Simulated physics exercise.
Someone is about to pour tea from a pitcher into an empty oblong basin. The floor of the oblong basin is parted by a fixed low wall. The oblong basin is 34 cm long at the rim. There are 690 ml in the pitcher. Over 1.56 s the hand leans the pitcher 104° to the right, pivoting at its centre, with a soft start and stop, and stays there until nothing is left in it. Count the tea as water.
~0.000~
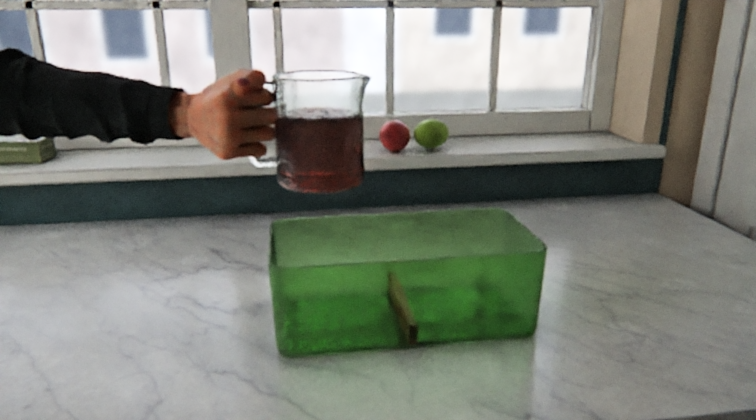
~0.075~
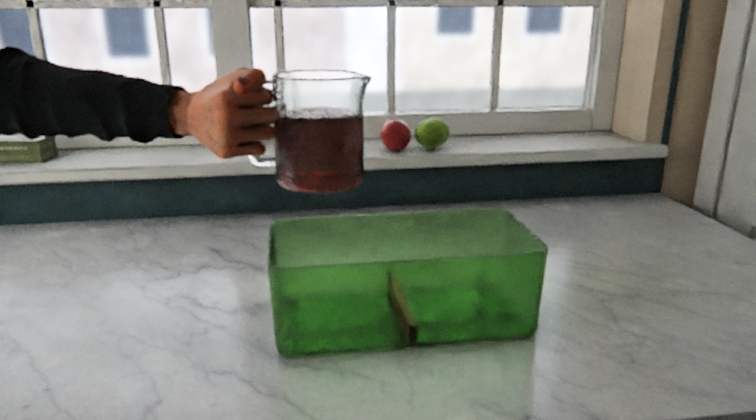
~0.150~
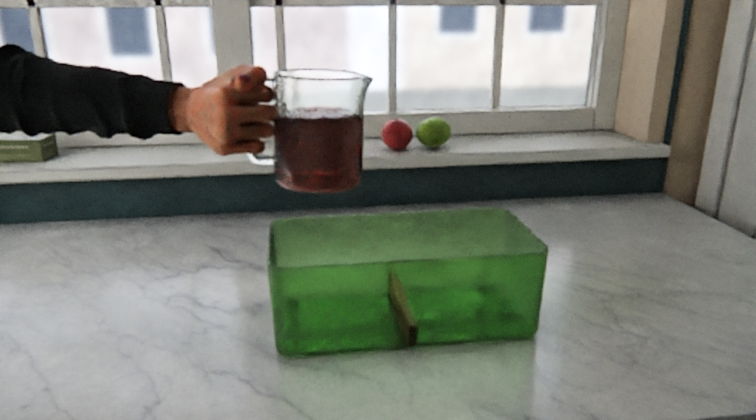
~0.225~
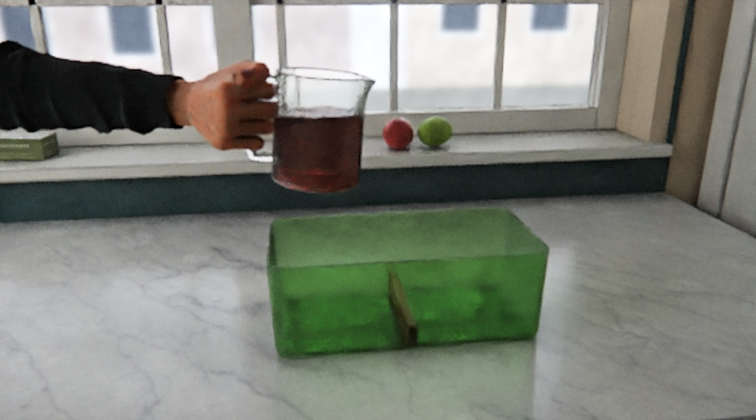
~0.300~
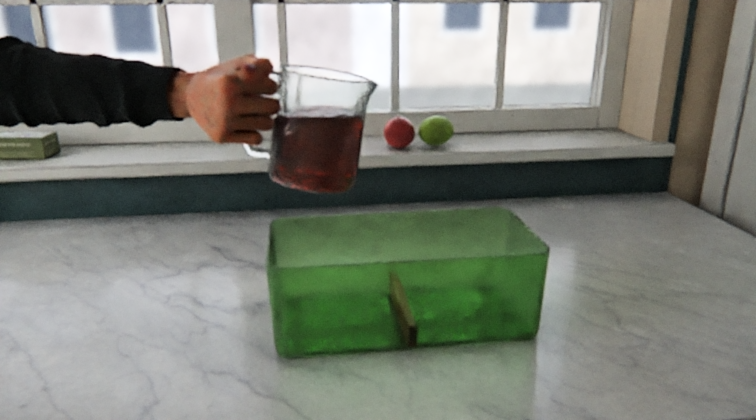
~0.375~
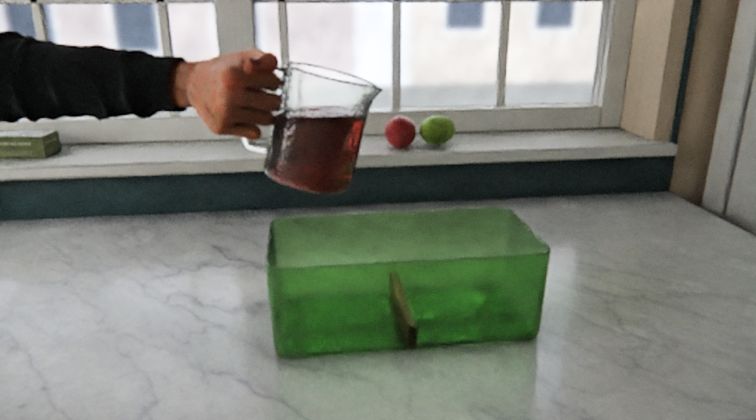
A hand slowly tilting a glass pitcher of reddish-brown tea to the right above a green oblong basin on a marble counter.
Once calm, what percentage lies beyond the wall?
The far part has some 91 per cent.
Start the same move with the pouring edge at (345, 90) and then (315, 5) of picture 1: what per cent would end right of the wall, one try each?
First 70, then 60 per cent.
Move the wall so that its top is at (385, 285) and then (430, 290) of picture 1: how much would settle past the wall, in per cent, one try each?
First 95, then 60 per cent.
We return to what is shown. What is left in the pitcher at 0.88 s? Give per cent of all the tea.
Some 94 per cent.
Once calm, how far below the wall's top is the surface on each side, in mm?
Left about 28 mm, right about 4 mm.
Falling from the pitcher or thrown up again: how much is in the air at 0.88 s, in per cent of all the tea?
Near 5 in a hundred.
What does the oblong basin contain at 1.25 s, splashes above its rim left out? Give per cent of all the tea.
Some 36 per cent.
By 0.88 s the tilt is 62° and 95 per cent is still to pour, 0 is left of the wall and 0 right of it.
By 1.25 s the tilt is 94° and 43 per cent is still to pour, 1 is left of the wall and 36 right of it.
By 1.64 s the tilt is 104° and 5 per cent is still to pour, 6 is left of the wall and 84 right of it.
By 2.06 s the tilt is 104° and 0 per cent is still to pour, 7 is left of the wall and 92 right of it.
At rest 8 per cent lies left of the wall, 91 right of it and 1 outside.
